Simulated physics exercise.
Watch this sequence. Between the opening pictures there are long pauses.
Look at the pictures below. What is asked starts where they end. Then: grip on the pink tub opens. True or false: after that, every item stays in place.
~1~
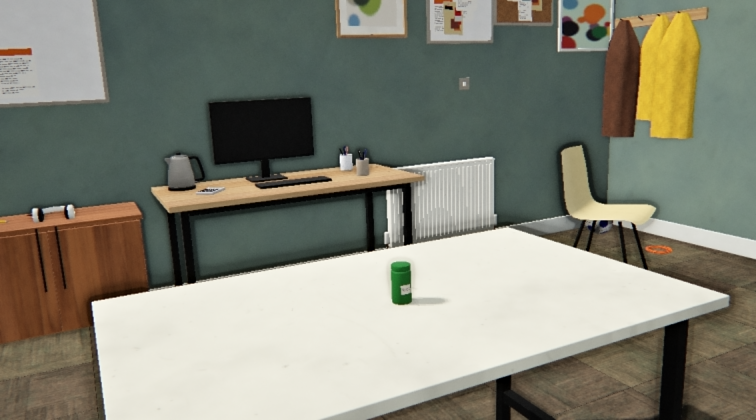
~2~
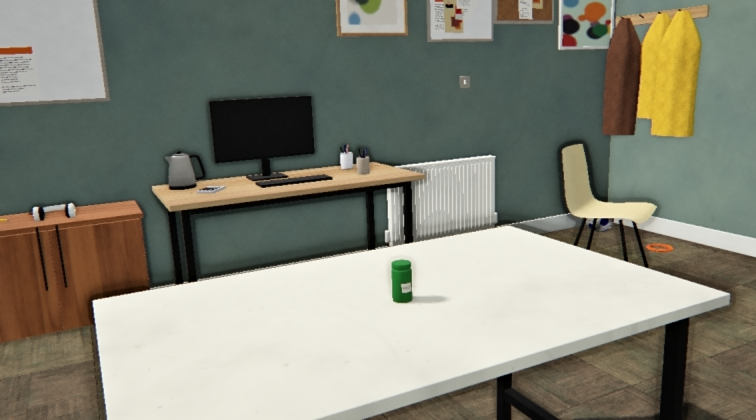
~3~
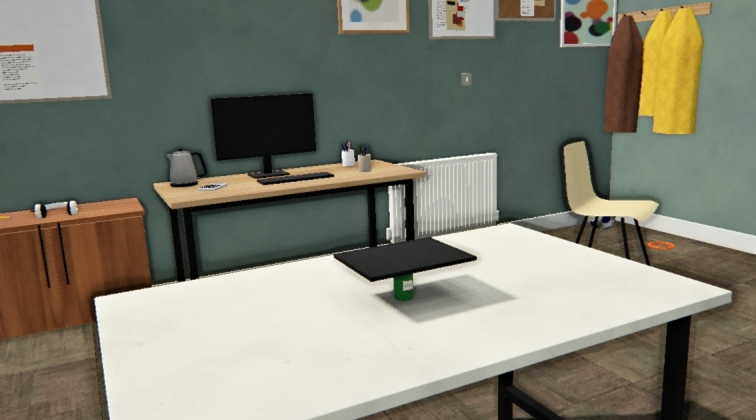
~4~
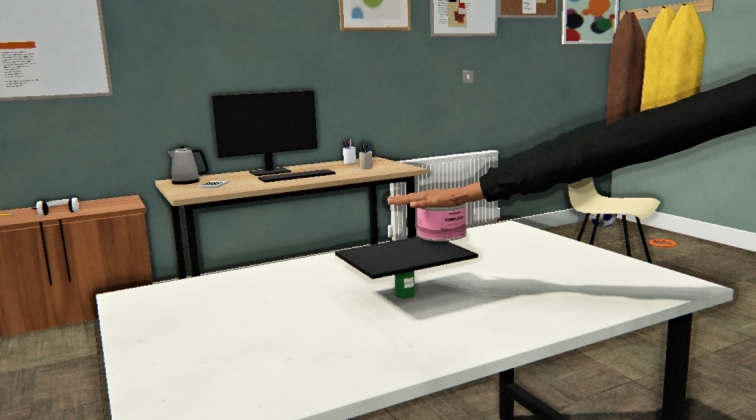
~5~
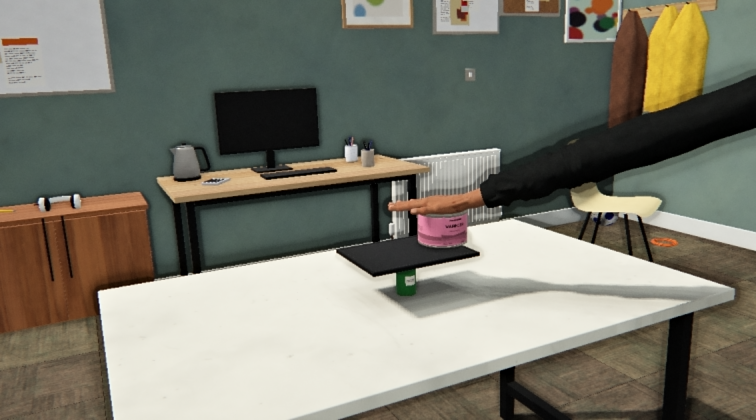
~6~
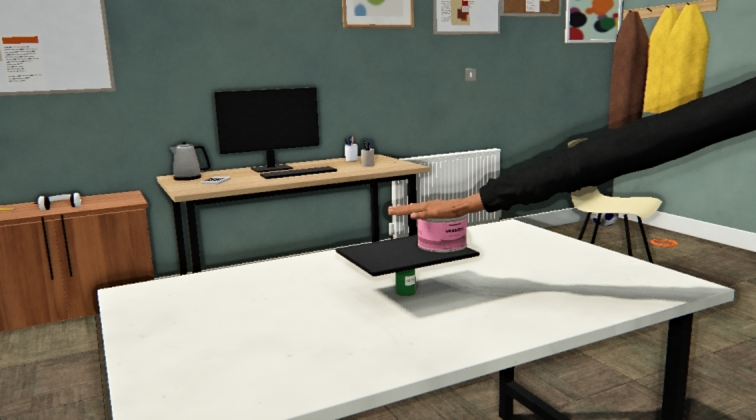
False.
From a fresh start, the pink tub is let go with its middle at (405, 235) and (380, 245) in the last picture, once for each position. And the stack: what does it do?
Case A: It survives; case B: It caves in.
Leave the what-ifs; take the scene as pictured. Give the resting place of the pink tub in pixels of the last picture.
End position in the final view: Approximately (449, 259).
Then, 0.30 s later than the last frame, pink tub now fallen; black lid tilted by 53°.
Then, 0.40 s later than the last frame, black lid tilted by 54°.
When it is over, fallen, pink tub; lying over in the stack, black lid; green shaker as before. End places, in pixels of the last picture, pink tub near (449, 259). The stack comes apart.
